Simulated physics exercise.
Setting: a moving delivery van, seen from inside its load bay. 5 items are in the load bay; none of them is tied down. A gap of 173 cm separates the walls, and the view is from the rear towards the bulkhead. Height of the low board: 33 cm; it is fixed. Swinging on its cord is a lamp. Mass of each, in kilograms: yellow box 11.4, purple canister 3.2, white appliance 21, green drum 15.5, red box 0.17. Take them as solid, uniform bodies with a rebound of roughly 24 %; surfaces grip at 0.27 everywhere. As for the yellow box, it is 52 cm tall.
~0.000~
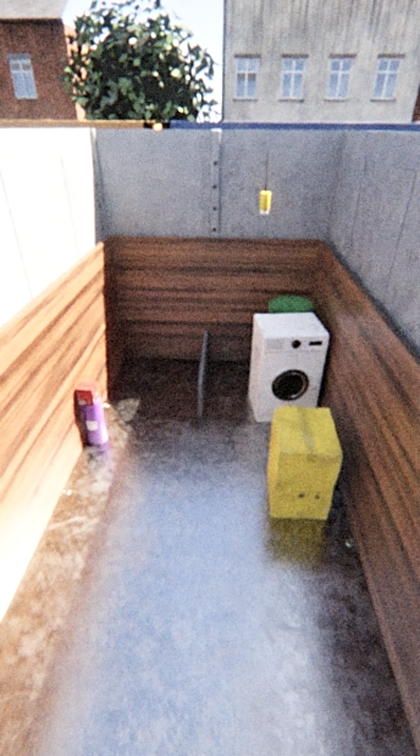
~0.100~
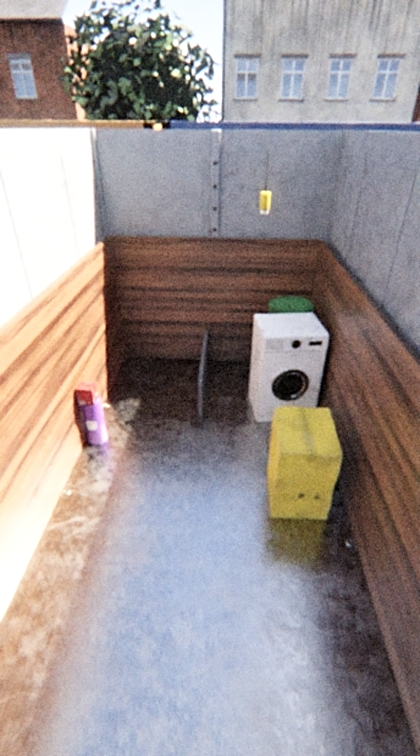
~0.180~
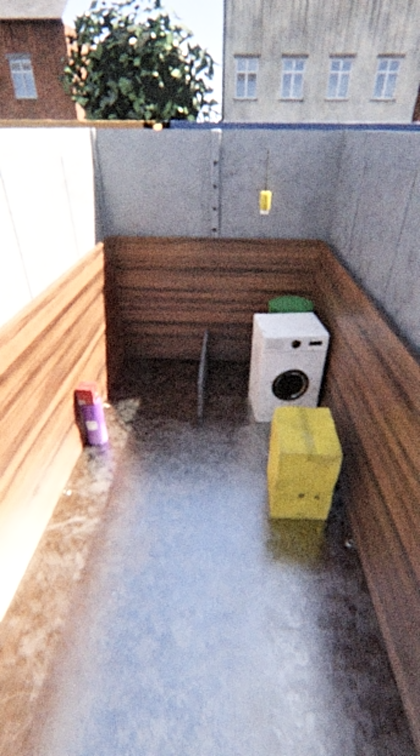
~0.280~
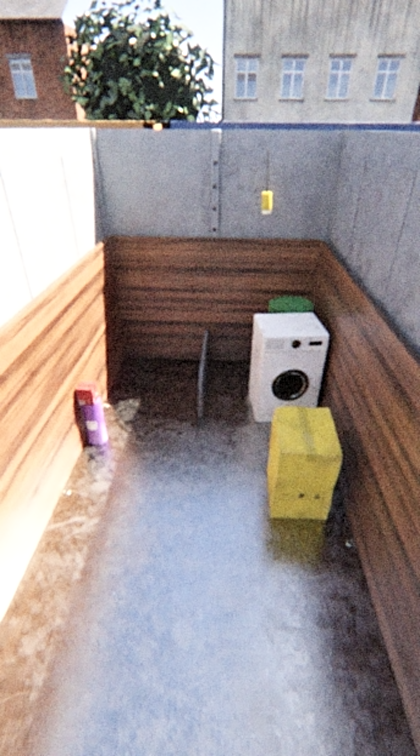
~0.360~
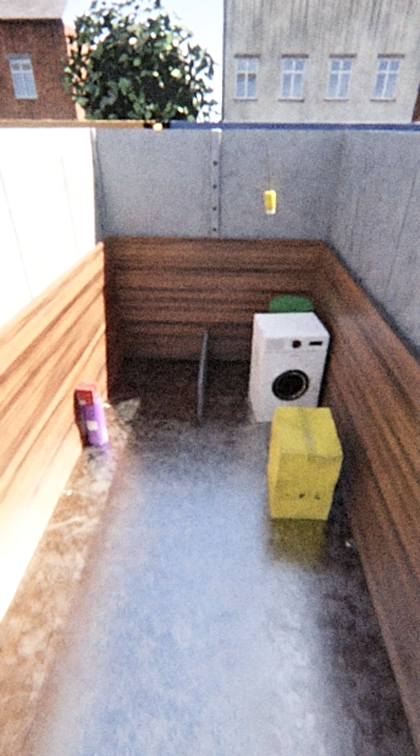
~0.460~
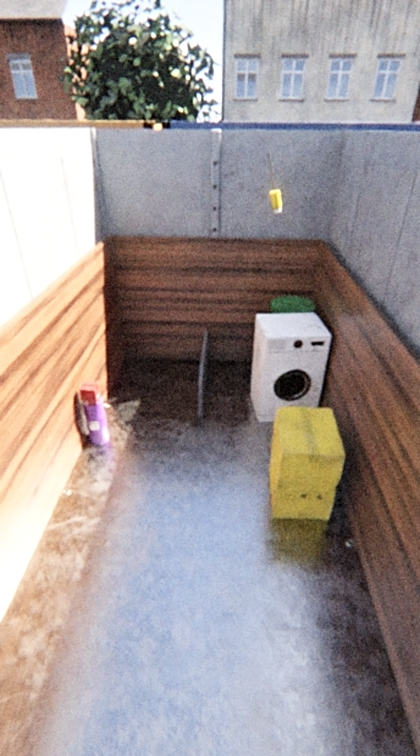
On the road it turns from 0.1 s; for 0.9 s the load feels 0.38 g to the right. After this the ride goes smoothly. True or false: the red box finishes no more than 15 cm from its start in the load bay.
False.
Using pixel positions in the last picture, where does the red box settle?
It comes to a stop close to (159, 435).
After 0.66 s, push 0.38 g right; red box slid 9 cm near (100, 394); yellow box slid 7 cm; purple canister slid 7 cm.
After 0.76 s, push 0.36 g right; red box slid 14 cm near (108, 394); yellow box slid 11 cm; purple canister slid 11 cm.
After 0.96 s, push 0.06 g right; red box leaning 5° near (126, 394); purple canister slid 21 cm; yellow box slid 12 cm.
After 1.26 s, smooth; red box now down from where it sat; purple canister slid 23 cm; yellow box slid 12 cm.
At rest (1.9 s), down from where it sat, red box; not toppled but over 15 cm from the start, purple canister; the other 3 in place, give or take 15 cm. In the last view, red box near (159, 435).
